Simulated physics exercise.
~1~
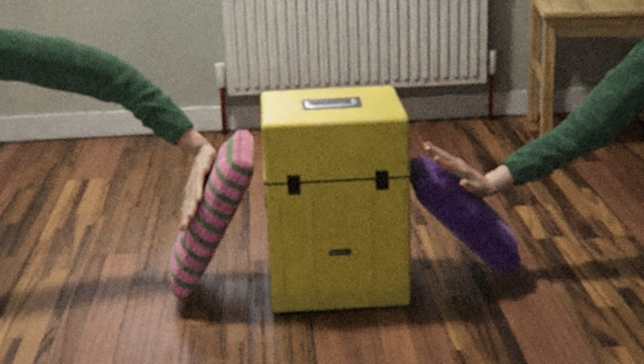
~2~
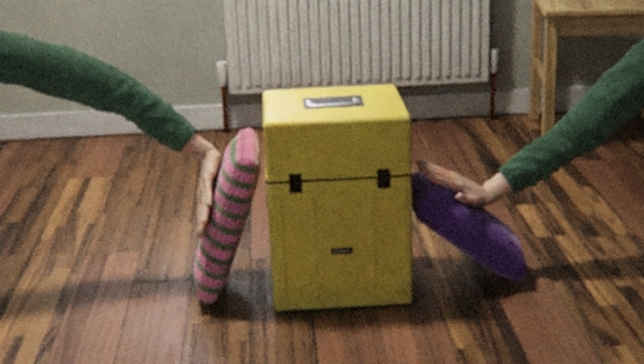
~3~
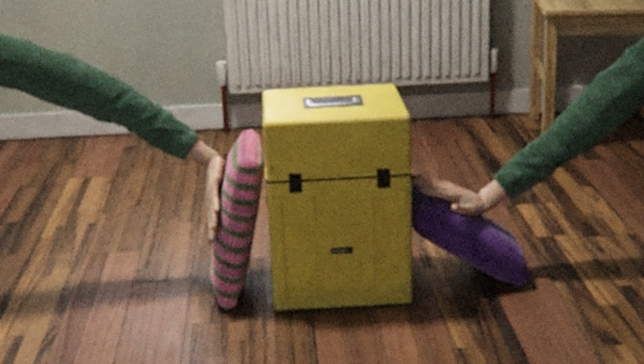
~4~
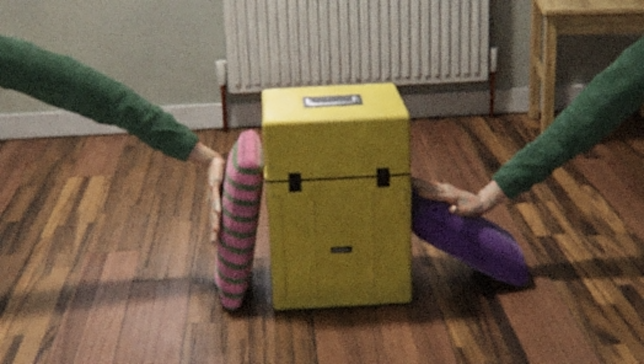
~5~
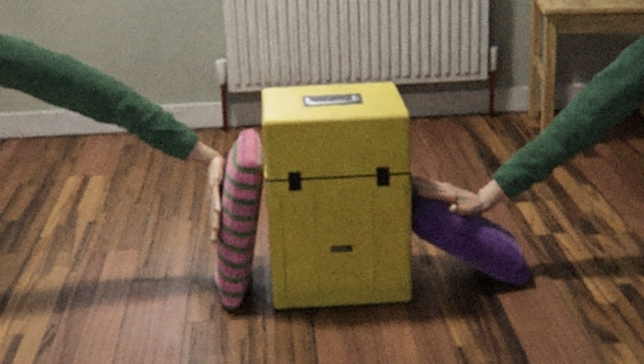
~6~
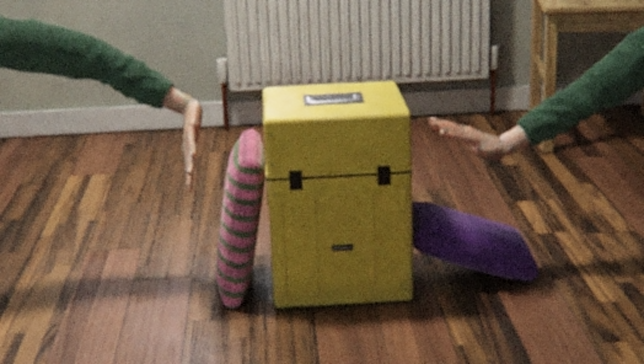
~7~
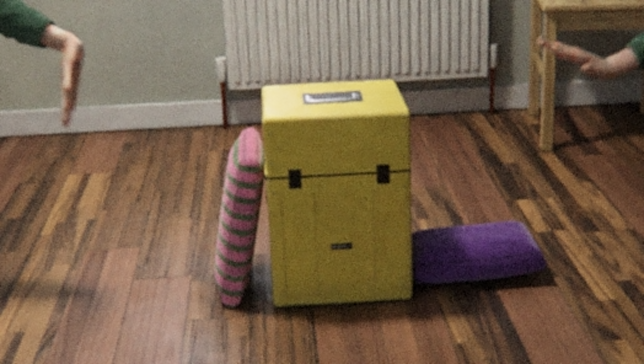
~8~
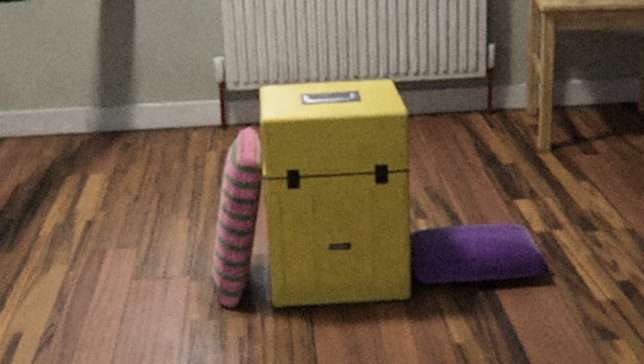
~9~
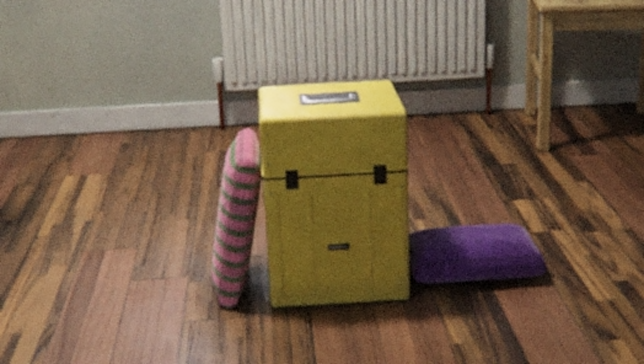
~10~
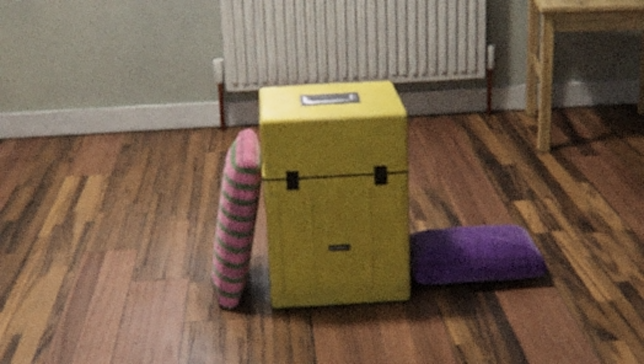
On a bare wooden floor, two hands leaned a pink striped pillow and a purple soft bag against opposite sides of a yellow chest, then let go; the pillow on the left stayed propped, while the bag slid down and ended up flat.
